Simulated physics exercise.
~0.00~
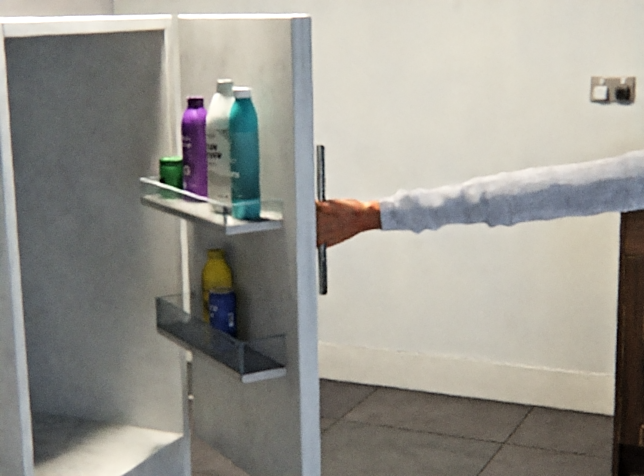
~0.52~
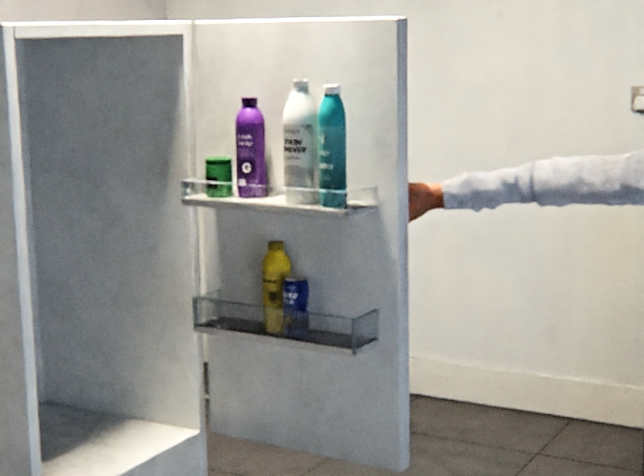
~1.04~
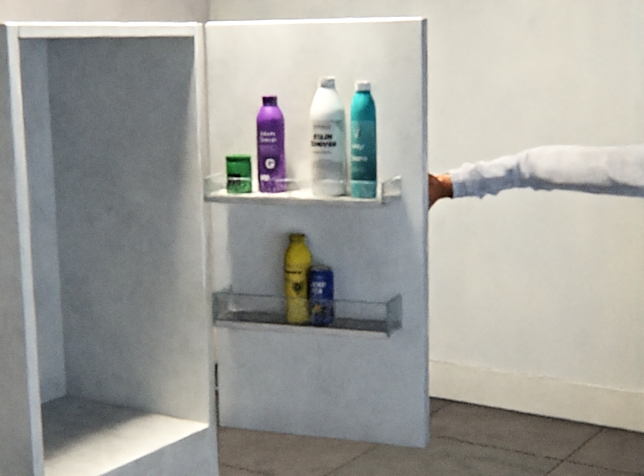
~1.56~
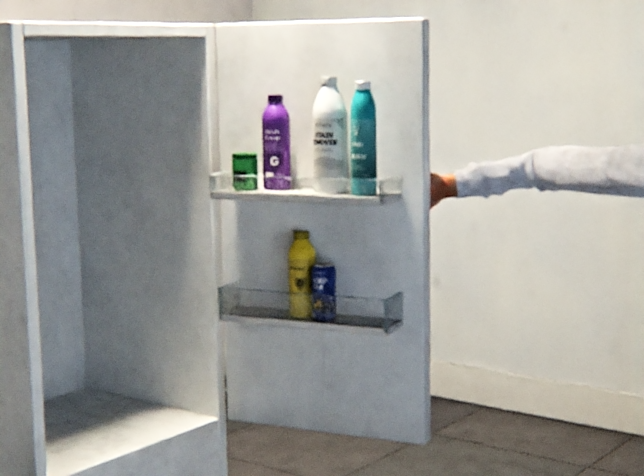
At first, a hand in a pale sleeve grips the long handle of a partly open fridge door, whose inside carries two clear-railed racks. The upper rack holds a green jar and purple, white and turquoise bottles, while a yellow bottle and a blue can stand on the lower one. The arm swings the door wider, turning its inner face and everything on it into fuller view. It opens a little further, then slows, with the hand now mostly hidden behind the door's right edge. Finally the door settles wide open, and all six items still stand upright in their racks.
